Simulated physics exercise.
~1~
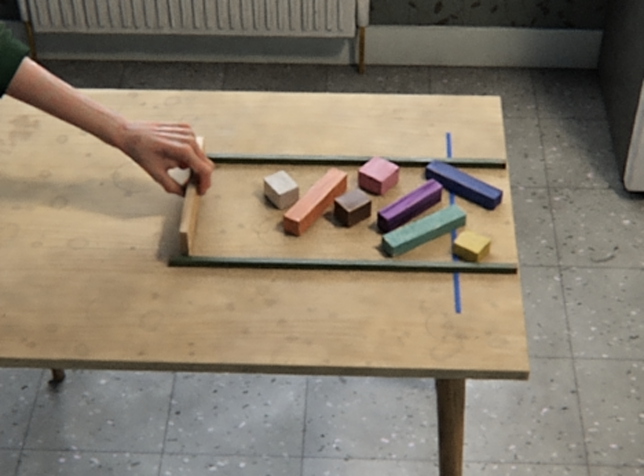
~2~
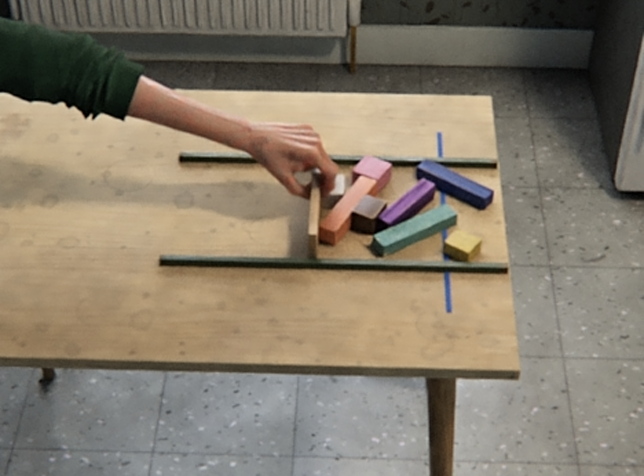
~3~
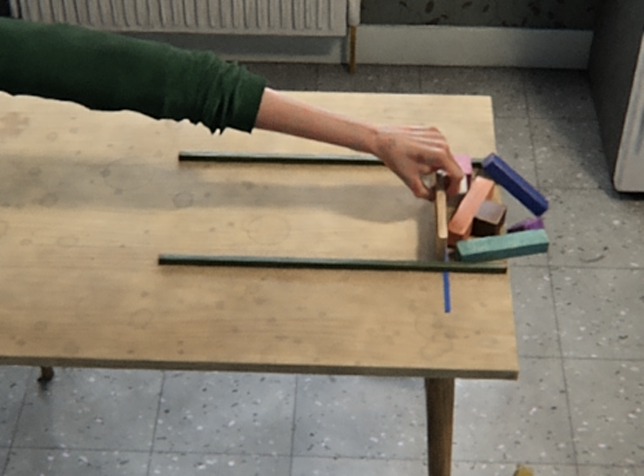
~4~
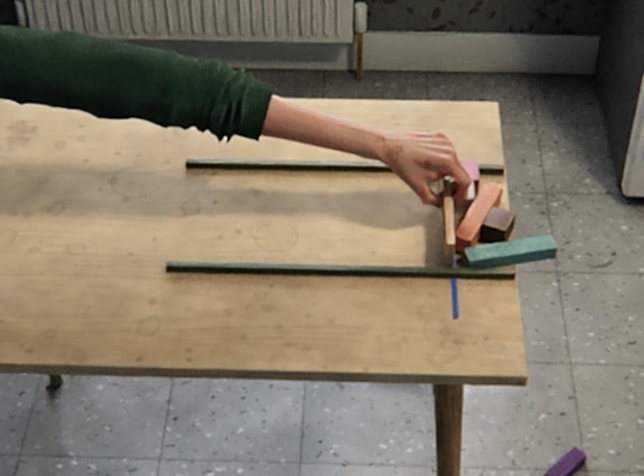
Hand pushing a board along a wooden table, crowding coloured blocks rightward until yellow, blue and purple ones drop off the edge.
